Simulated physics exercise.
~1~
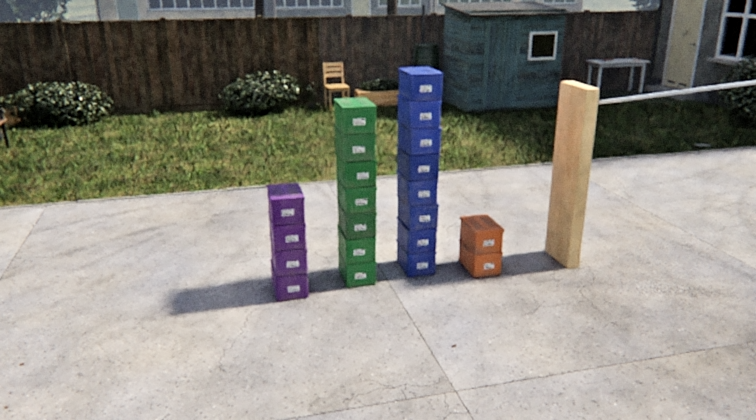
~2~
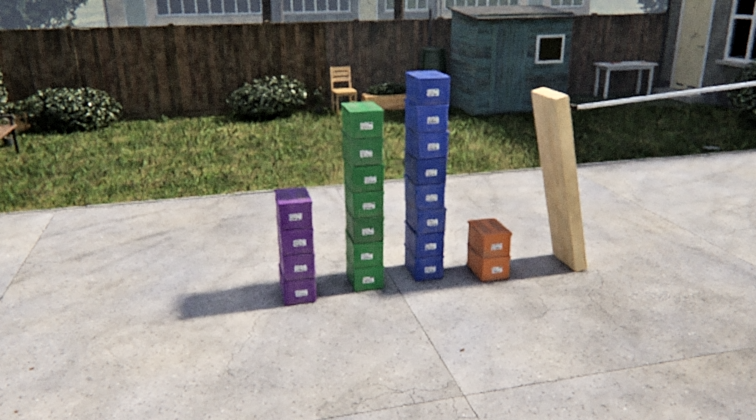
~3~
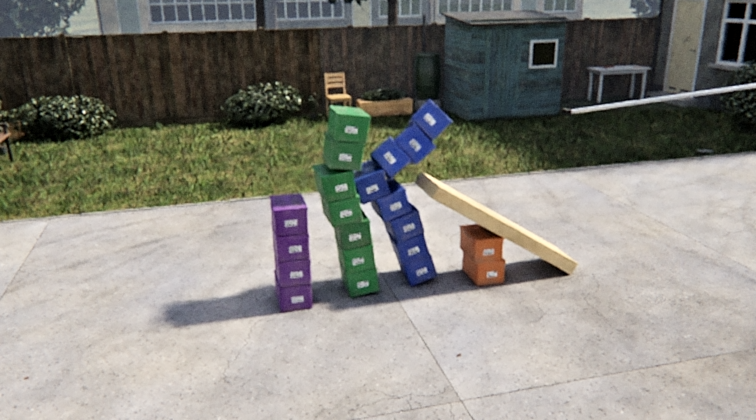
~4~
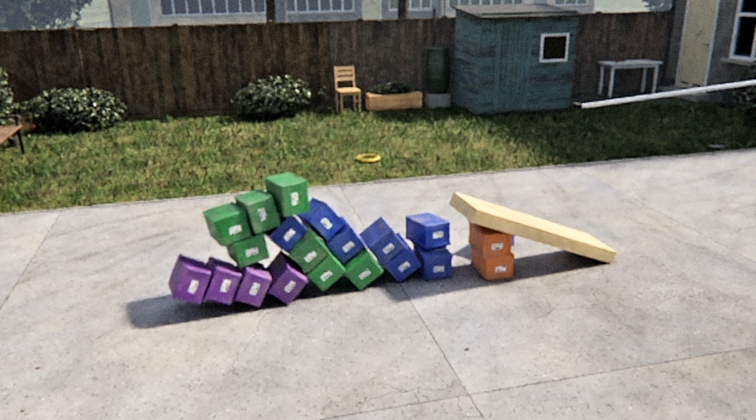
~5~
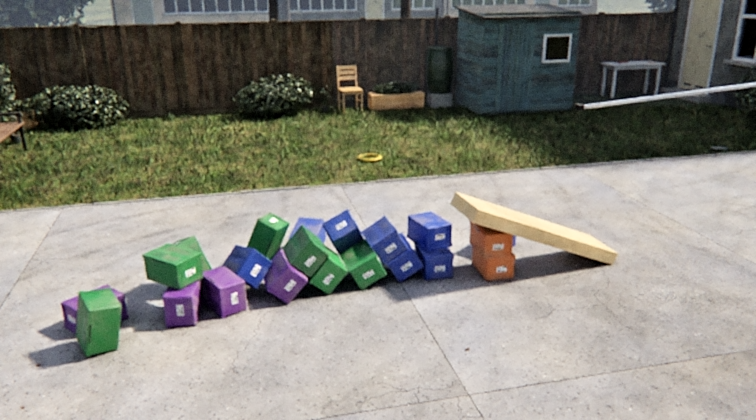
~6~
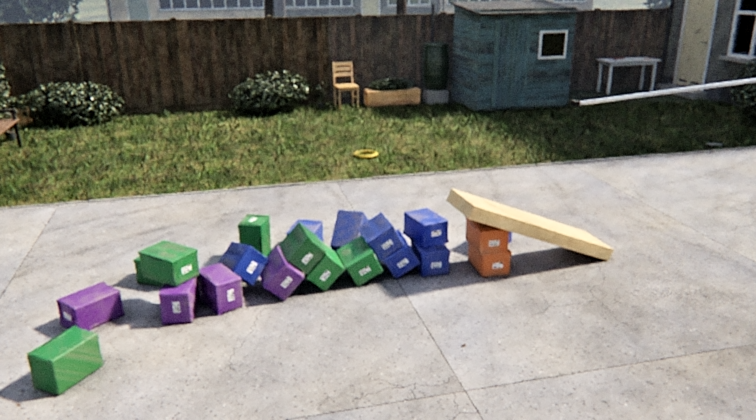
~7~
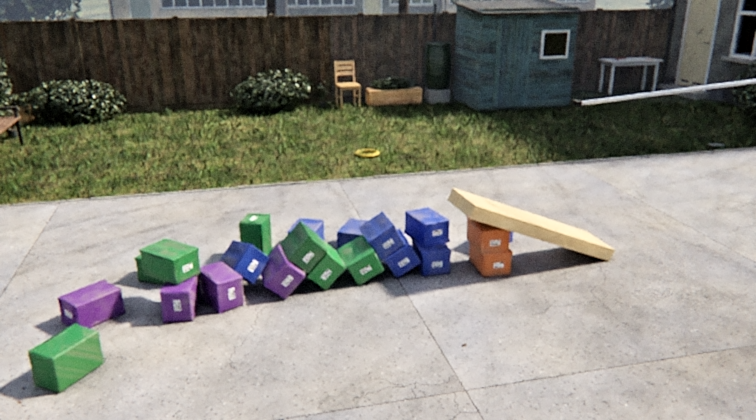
The clip opens on a paved yard where purple, green, blue and orange stacks of lidded totes stand in a row, with a tall wooden board upright at the right end beside a pale pole. The board tips left, passes over the short orange stack and meets the tall blue one. The blue stack buckles leftward into the green, which topples onto the purple. Totes tumble into a jumbled heap, and a few roll out to the left. At the end the board rests slanted across the two orange totes, still stacked, while most others lie scattered.
